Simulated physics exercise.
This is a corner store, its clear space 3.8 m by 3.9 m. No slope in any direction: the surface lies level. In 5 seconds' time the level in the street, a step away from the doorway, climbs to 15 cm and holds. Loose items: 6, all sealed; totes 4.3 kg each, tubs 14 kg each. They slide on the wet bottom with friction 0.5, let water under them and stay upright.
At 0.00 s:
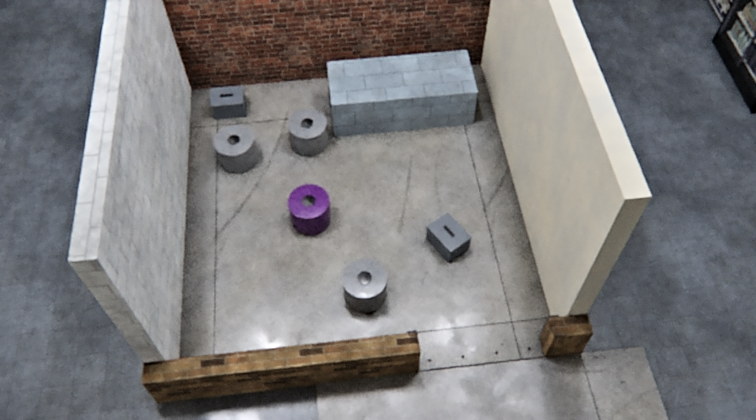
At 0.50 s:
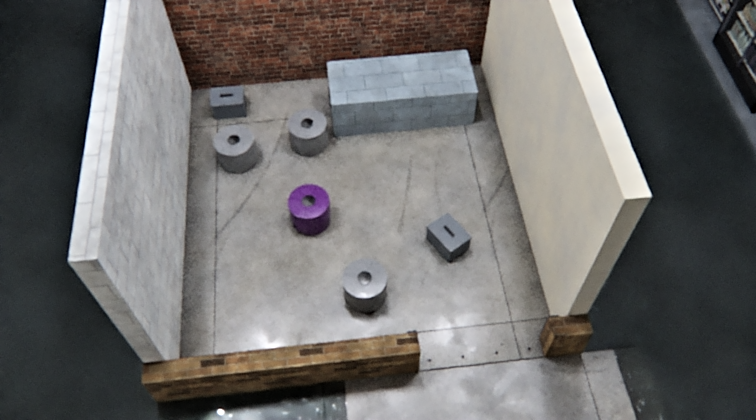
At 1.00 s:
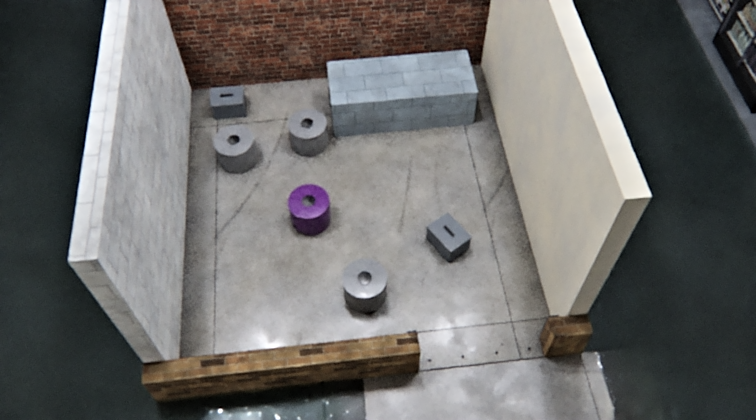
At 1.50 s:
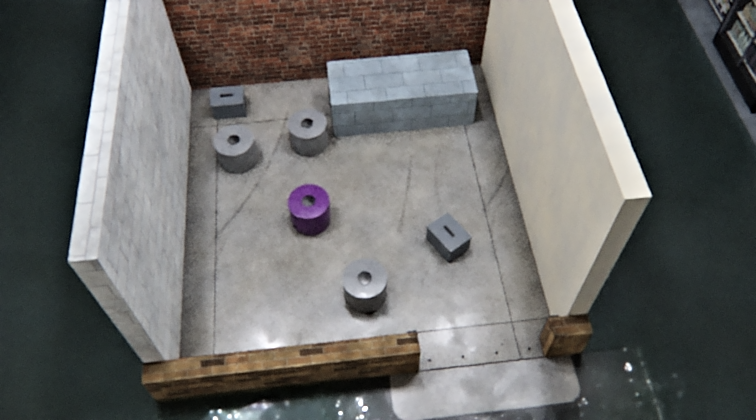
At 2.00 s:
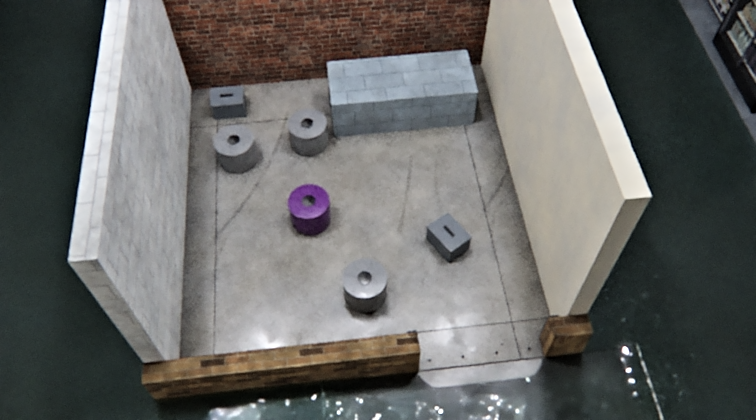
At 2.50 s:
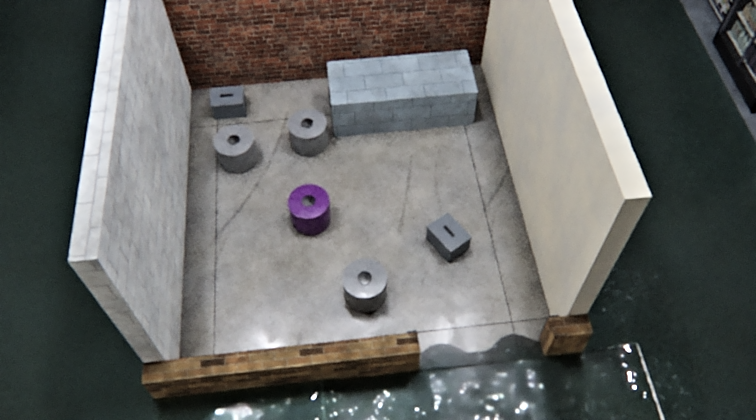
A walled room with a brick back stood open at the front while dark water spread around it and crept up to the doorway's edge; the purple tub and grey items inside stayed still.
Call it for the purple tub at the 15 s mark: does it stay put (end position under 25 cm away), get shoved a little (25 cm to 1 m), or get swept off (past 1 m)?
It stays put.
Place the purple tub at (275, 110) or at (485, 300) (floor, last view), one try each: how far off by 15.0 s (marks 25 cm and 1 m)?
Try one: Negligible displacement; try two: Large displacement.
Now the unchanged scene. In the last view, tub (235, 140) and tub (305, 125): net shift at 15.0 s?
They've ended up 0 cm and 40 cm away, in that order.
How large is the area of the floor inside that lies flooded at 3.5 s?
That flooded area is roughly 1.0 m2.
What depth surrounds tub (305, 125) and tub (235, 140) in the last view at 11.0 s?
Some 5 cm at the first, some 5 cm at the second.
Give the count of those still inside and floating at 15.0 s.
4 of them.
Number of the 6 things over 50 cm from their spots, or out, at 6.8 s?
The number by then is 1.
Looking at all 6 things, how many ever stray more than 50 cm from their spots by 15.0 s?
The answer here is 1.
After 3.5 s the purple tub is near (309, 201), 0.0 m from its start, aground; 0 afloat.
After 6.8 s the purple tub is near (309, 201), 0.0 m from its start, aground; 1 afloat.
After 11.0 s the purple tub is near (309, 201), 0.0 m from its start, aground; 2 afloat.
After 15.0 s the purple tub is near (302, 203), 0.1 m from its start, aground; 4 afloat.
